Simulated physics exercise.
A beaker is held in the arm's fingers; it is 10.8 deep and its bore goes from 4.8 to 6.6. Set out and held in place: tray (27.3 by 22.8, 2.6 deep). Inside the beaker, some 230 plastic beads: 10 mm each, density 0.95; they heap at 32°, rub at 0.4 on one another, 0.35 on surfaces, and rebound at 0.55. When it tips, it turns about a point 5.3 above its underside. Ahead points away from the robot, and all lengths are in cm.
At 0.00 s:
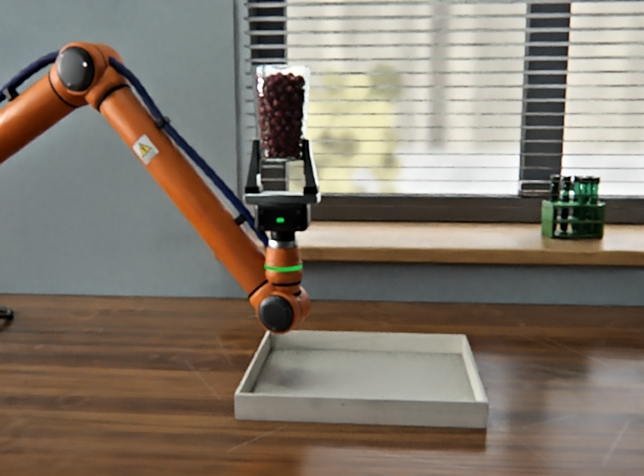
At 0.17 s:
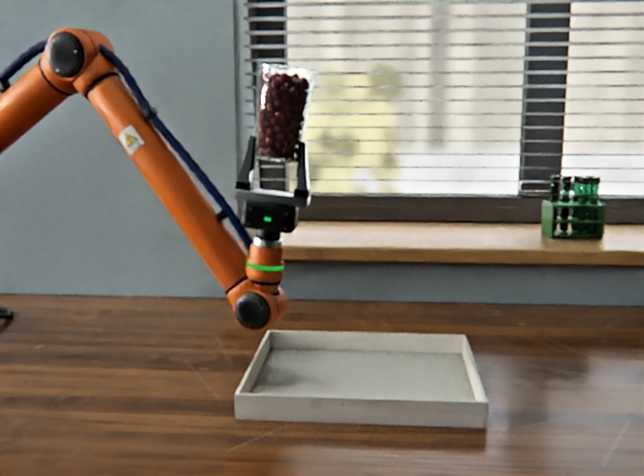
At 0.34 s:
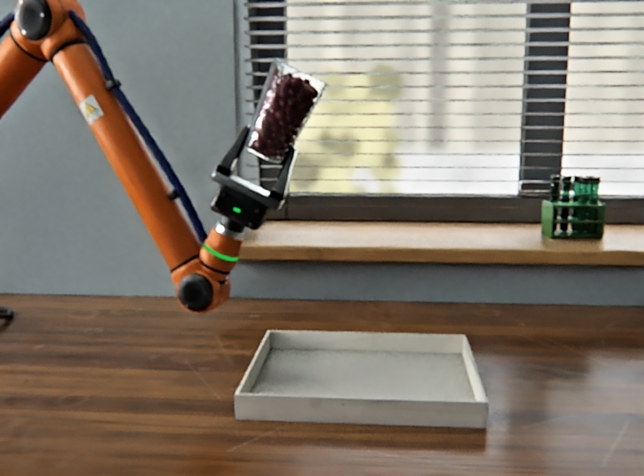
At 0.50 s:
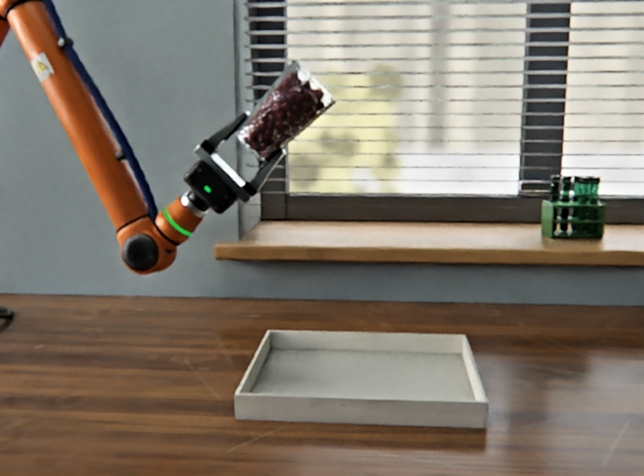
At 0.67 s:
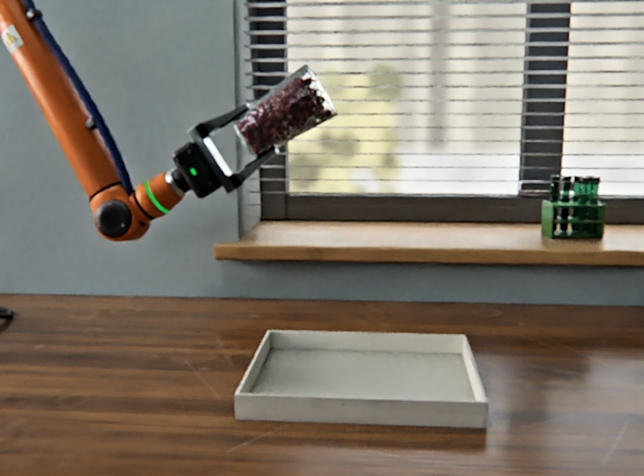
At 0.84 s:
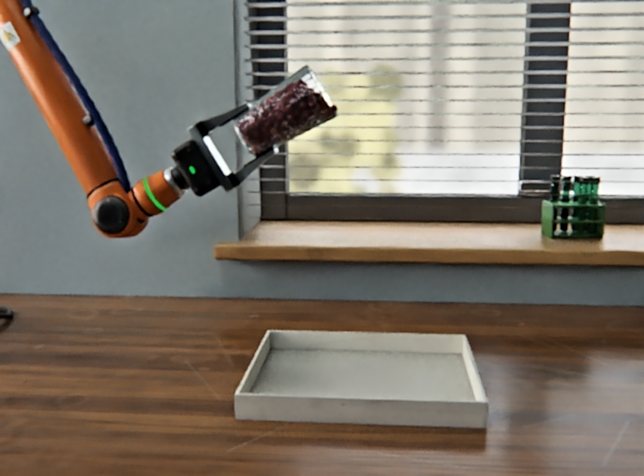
An orange robot arm held up a clear beaker of dark red beads above a shallow tray, then swung down to the left and tilted the beaker well over to the right, the beads shifting toward its rim.
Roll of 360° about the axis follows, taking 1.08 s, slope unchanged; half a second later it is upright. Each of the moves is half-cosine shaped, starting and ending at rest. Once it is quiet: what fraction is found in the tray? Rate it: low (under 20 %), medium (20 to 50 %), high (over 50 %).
Rating: Low.
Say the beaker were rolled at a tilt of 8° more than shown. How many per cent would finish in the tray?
Estimate: Close to 10 %.
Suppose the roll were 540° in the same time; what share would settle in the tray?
Share: Close to 5 %.
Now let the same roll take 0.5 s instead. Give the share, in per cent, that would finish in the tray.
Expected share: Some 0 %.
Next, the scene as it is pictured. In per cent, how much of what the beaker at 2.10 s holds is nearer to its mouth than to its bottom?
Near 55 per cent lies in the mouth half.
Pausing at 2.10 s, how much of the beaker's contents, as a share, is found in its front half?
45 %.
By 1.47 s, tipped 59°, highest piece 38 above the table; 231 in the beaker, 1 in the tray, 2 in flight or on a rim.
By 2.10 s, tipped 41°, highest piece 38 above the table; 227 in the beaker, 4 in the tray, 3 in flight or on a rim.
By 2.62 s, upright, highest piece 39 above the table; 227 in the beaker, 6 in the tray, 1 on the table or floor.
By 3.32 s, upright, highest piece 39 above the table; 227 in the beaker, 6 in the tray, 1 on the table or floor.
Final count, 227 in the beaker, 6 in the tray, 1 on the table or floor. That is 3 % in the tray.
